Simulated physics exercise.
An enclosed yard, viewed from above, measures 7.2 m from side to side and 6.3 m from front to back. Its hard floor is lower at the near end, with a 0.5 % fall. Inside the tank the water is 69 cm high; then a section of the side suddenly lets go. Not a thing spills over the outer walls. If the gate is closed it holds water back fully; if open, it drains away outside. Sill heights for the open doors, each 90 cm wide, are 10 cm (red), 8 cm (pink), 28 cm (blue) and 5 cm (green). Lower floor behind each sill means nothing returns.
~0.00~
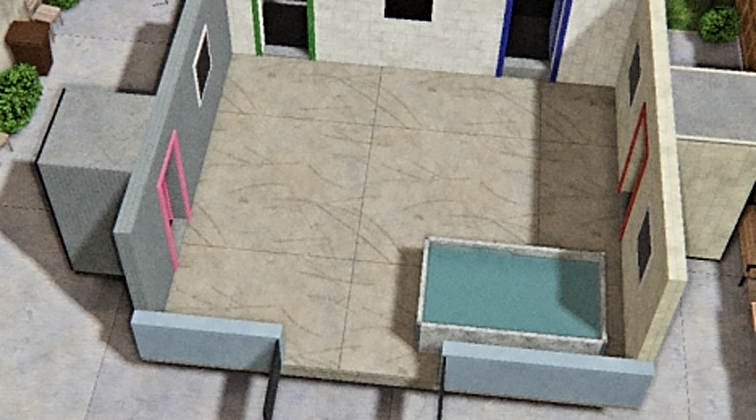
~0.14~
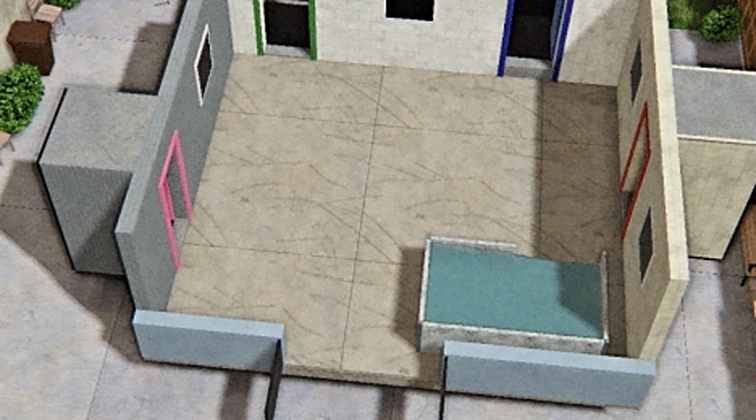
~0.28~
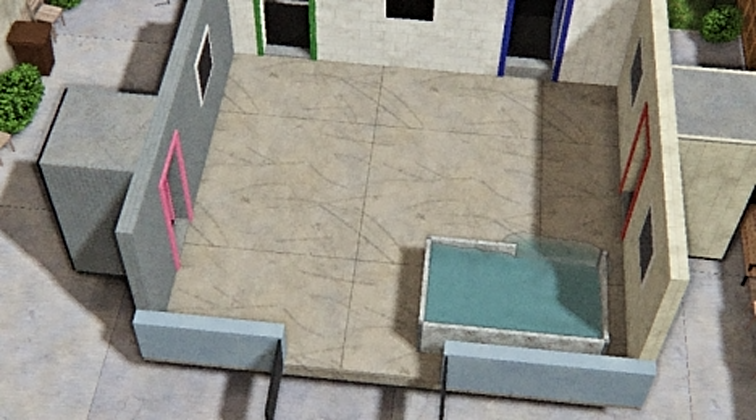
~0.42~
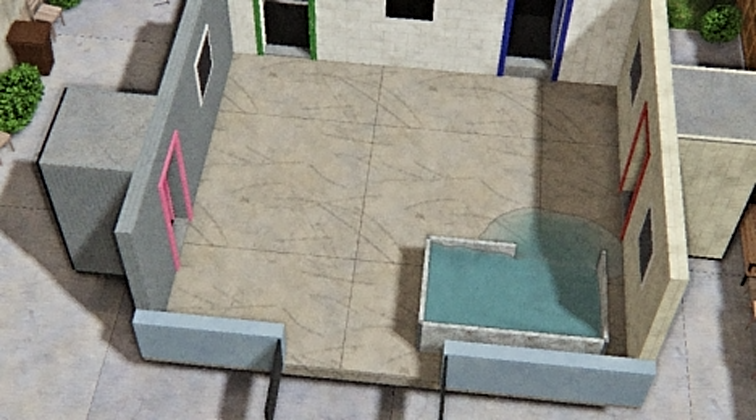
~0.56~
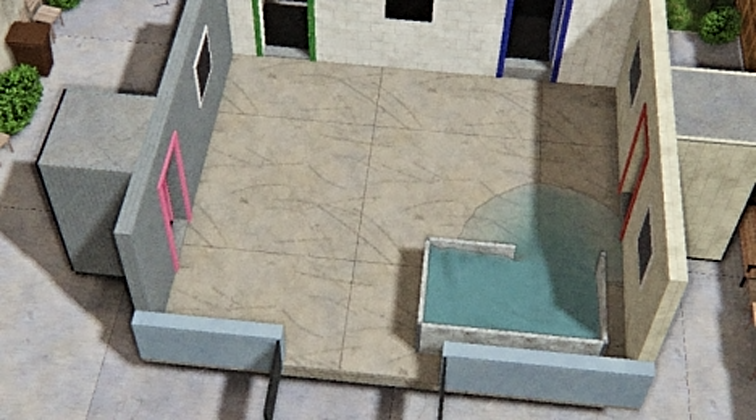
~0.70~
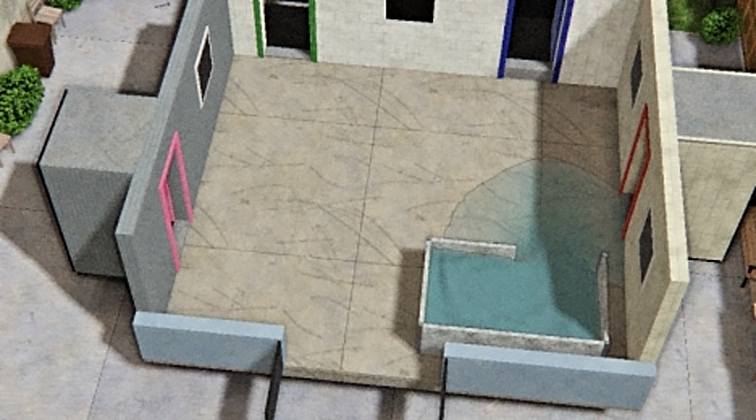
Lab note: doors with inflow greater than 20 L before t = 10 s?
One by one: The red door will overshoot the limit. The pink door will undershoot the limit. The blue door will undershoot the limit. The green door will overshoot the limit.
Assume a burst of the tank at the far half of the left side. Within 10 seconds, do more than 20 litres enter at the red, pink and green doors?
So red ends up short of it, pink past the limit, green past the limit.
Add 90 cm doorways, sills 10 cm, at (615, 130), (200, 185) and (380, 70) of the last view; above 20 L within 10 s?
Taking them in order, the first gets enough, the second too little and the third too little.
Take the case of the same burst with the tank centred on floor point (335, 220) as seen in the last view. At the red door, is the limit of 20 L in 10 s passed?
With that change, the limit at the red door is not exceeded.
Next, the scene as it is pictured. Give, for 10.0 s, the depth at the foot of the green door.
About 9.5 cm.
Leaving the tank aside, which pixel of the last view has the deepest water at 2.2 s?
In the final picture, near (606, 95).
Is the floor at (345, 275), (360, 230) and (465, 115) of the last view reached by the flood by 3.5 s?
Well, the first is untouched by it, the next untouched by it, the last drenched.
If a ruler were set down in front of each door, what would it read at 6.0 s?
In cm: Red 10, pink 6, blue 12, green 6.
After 1.4 s water covers 30 % of the floor and is deepest (36 cm) near (578, 275); red door 23 cm at the sill, 5 L in, pink door not reached, blue door 11 cm at the sill, 0 L in, green door not reached.
After 2.2 s water covers 35 % of the floor and is deepest (43 cm) near (606, 95); red door 20 cm at the sill, 49 L in, pink door not reached, blue door 27 cm at the sill, 0 L in, green door not reached.
After 3.5 s water covers 45 % of the floor and is deepest (30 cm) near (577, 121); red door 15 cm at the sill, 86 L in, pink door not reached, blue door 23 cm at the sill, 2 L in, green door 2 cm at the sill, 0 L in.
After 6.0 s water covers 70 % of the floor and is deepest (22 cm) near (235, 55); red door 10 cm at the sill, 96 L in, pink door 6 cm at the sill, 0 L in, blue door 12 cm at the sill, 2 L in, green door 6 cm at the sill, 1 L in.
After 10.0 s water covers 95 % of the floor and is deepest (16 cm) near (160, 339); red door 6 cm at the sill, 97 L in, pink door 6 cm at the sill, 0 L in, blue door 6 cm at the sill, 2 L in, green door 9 cm at the sill, 45 L in.
